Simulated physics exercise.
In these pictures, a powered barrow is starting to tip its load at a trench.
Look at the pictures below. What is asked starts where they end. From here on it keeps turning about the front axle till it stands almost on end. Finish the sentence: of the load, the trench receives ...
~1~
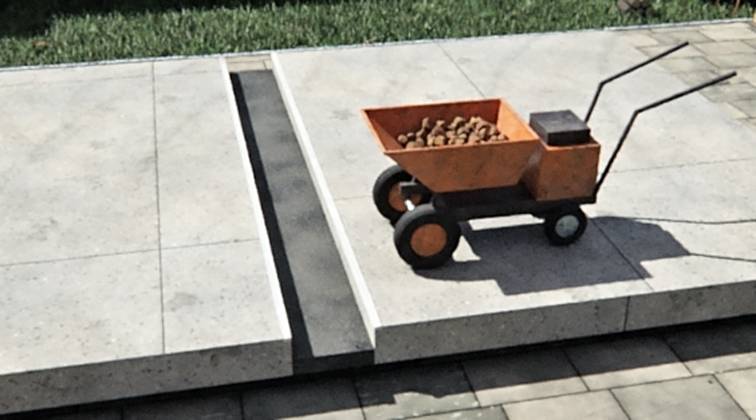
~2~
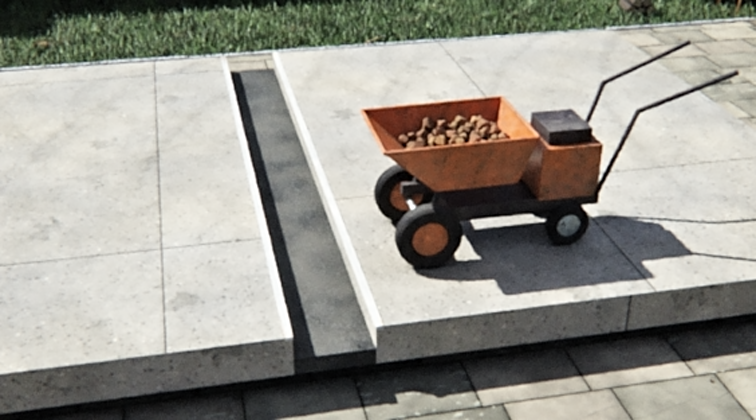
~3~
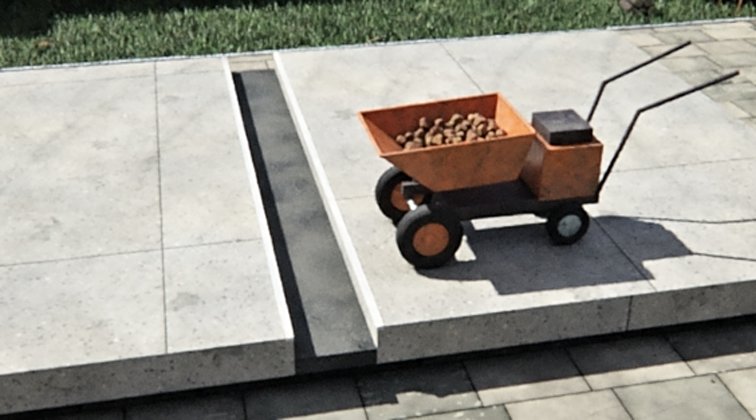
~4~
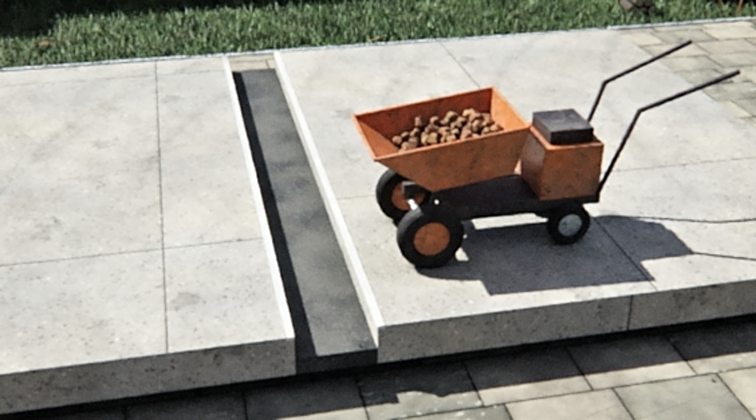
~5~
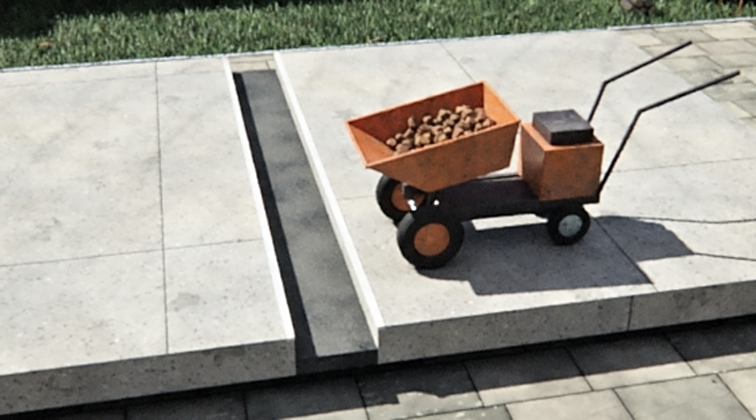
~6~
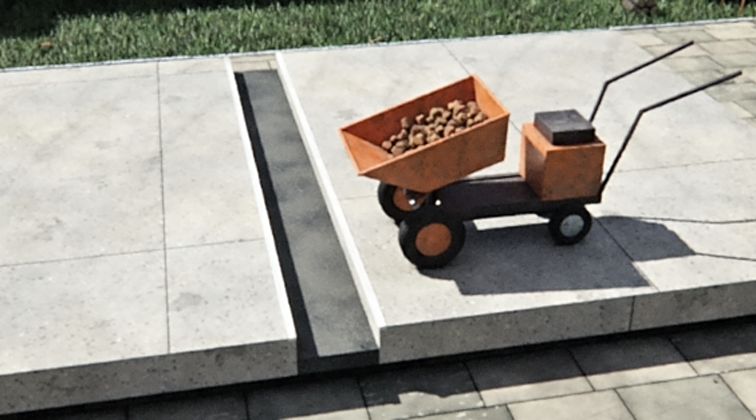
The majority.
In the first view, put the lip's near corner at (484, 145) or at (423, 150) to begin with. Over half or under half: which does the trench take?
To start, the lesser share; after that, the greater share.
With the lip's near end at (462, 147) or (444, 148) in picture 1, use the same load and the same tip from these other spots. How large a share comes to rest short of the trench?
First some 30, then 10 per cent.
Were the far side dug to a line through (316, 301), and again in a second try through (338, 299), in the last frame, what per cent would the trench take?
First case 20 %, second case 0 %.
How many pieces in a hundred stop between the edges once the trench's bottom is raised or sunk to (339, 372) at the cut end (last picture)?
Roughly 90 in a hundred.
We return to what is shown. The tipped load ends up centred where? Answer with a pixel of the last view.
Resting centre, last frame: Roughly (295, 265).
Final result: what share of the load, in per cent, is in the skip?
Around 10 %.
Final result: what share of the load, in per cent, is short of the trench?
0 percent.
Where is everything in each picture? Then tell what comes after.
In the first picture, lip of the skip at (385, 153), level; top of the load at (463, 140), clay clods; first edge of the trench at (366, 295); far edge at (280, 305), the trench nearly as wide as the skip, and shallow for its width.
In the second picture, lip of the skip at (385, 154), level; top of the load at (463, 139).
In the third picture, lip of the skip at (381, 156), tipped barely; top of the load at (472, 136).
In the fourth picture, lip of the skip at (375, 160), tipped a little; top of the load at (467, 130).
In the fifth picture, lip of the skip at (367, 167), tipped a little; top of the load at (469, 136).
In the sixth picture, lip of the skip at (360, 175), tipped clearly; top of the load at (472, 128); first edge of the trench at (371, 295); far edge at (284, 305).
Soon after the last picture, skip tipped steeply; all in the skip.
A little later, skip tipped right over; about half in the skip; about half in or heaped over the trench; a stray few beyond it.
Later still, skip tipped right over; a small part in the skip; most in or heaped over the trench; a small part beyond it.
At rest, skip tipped right over; a small part in the skip; most in or heaped over the trench; a small part beyond it.
